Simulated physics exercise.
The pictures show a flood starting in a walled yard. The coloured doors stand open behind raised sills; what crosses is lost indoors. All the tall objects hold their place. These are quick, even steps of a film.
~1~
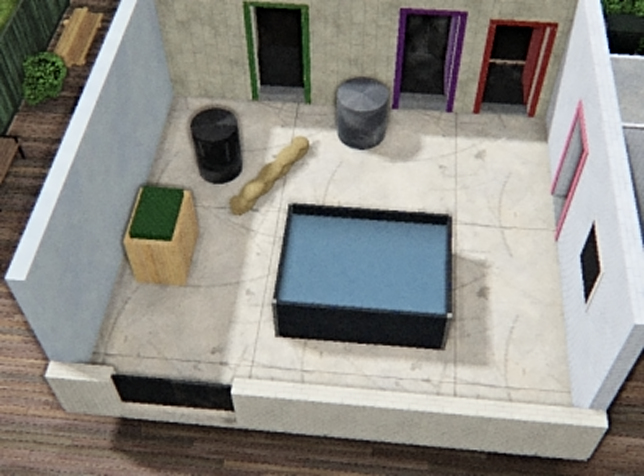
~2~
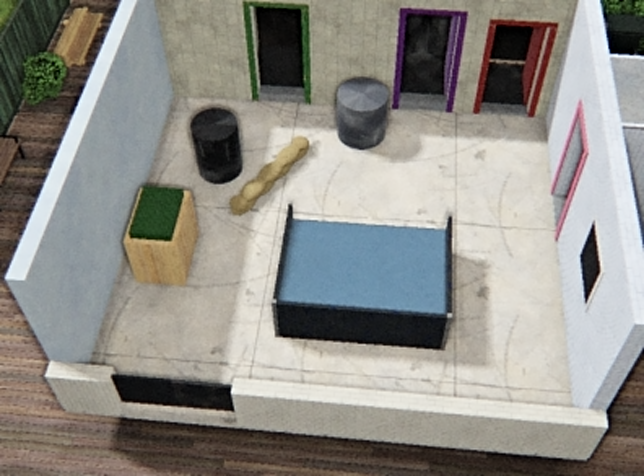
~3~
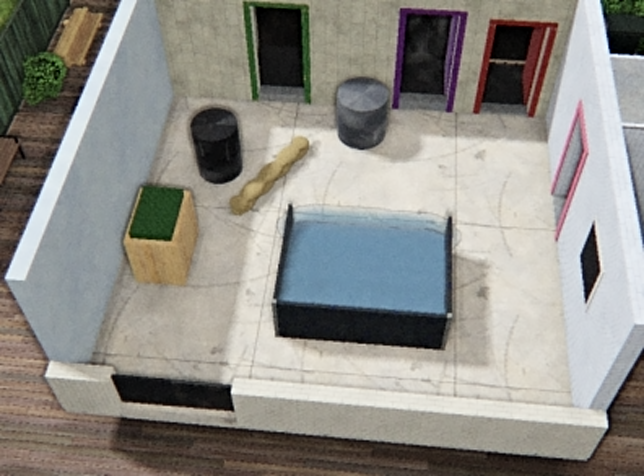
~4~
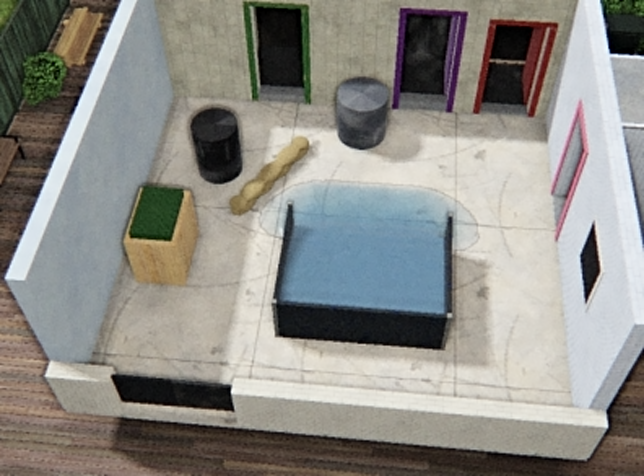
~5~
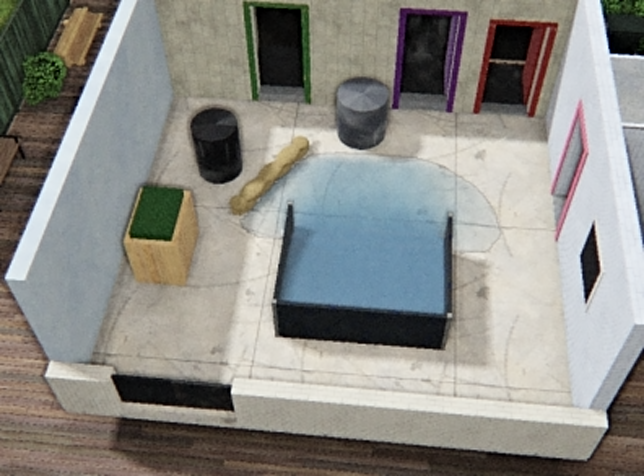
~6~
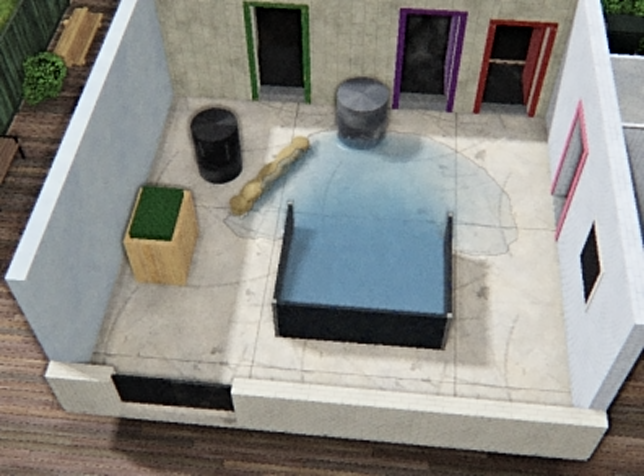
Tank of blue water in a walled yard losing its far side, water spilling out and spreading across the pale floor.
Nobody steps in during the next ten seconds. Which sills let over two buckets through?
One by one: The pink door lets in a lot; the purple door lets in a lot; the red door lets in a lot; the green door lets in a lot.
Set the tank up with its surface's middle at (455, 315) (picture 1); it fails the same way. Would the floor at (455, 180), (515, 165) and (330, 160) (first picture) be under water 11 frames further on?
As listed: Flooded, wet, wet.
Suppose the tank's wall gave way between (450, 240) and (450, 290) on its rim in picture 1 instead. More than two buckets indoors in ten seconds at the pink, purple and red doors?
In short: Pink takes more, purple stays under, red takes more.
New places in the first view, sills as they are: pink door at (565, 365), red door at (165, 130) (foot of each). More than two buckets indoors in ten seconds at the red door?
In short: The red door goes over.
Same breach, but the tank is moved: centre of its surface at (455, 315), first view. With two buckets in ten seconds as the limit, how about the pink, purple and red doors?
In short: Pink takes more; purple is over; red passes that mark.
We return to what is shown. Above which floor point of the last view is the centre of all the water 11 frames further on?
I would point to (369, 188).
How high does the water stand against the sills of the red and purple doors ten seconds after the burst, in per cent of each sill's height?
In turn 80 and 30 per cent.
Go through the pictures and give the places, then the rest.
The tank at (366, 260) is whole and still, in the first picture.
Water pours out on the tank's far side and has run to a hidden place, in the second picture.
Water pours out on the tank's far side and has run to (283, 223), in the third picture.
The front is at (268, 211), out from the gap on the tank's far side, in the fourth picture.
Water pours out on the tank's far side and has run to (300, 162), in the fifth picture.
Water pours out on the tank's far side and has run to (331, 133), in the sixth picture.
A moment on, water covers 40 % of the floor; the pink door wet at the sill, nothing in, the purple door over two buckets in, the red door under two buckets in, the green door wet at the sill, nothing in.
Next, water covers 50 % of the floor; the pink door wet at the sill, nothing in, the purple door far over two buckets in, the red door over two buckets in, the green door over two buckets in.
Then, water covers 60 % of the floor; the pink door under two buckets in, the purple door far over two buckets in, the red door far over two buckets in, the green door over two buckets in.
Later, water covers 90 % of the floor; the pink door over two buckets in, the purple door far over two buckets in, the red door far over two buckets in, the green door over two buckets in.
In the end, water covers 95 % of the floor; the pink door over two buckets in, the purple door far over two buckets in, the red door far over two buckets in, the green door over two buckets in.
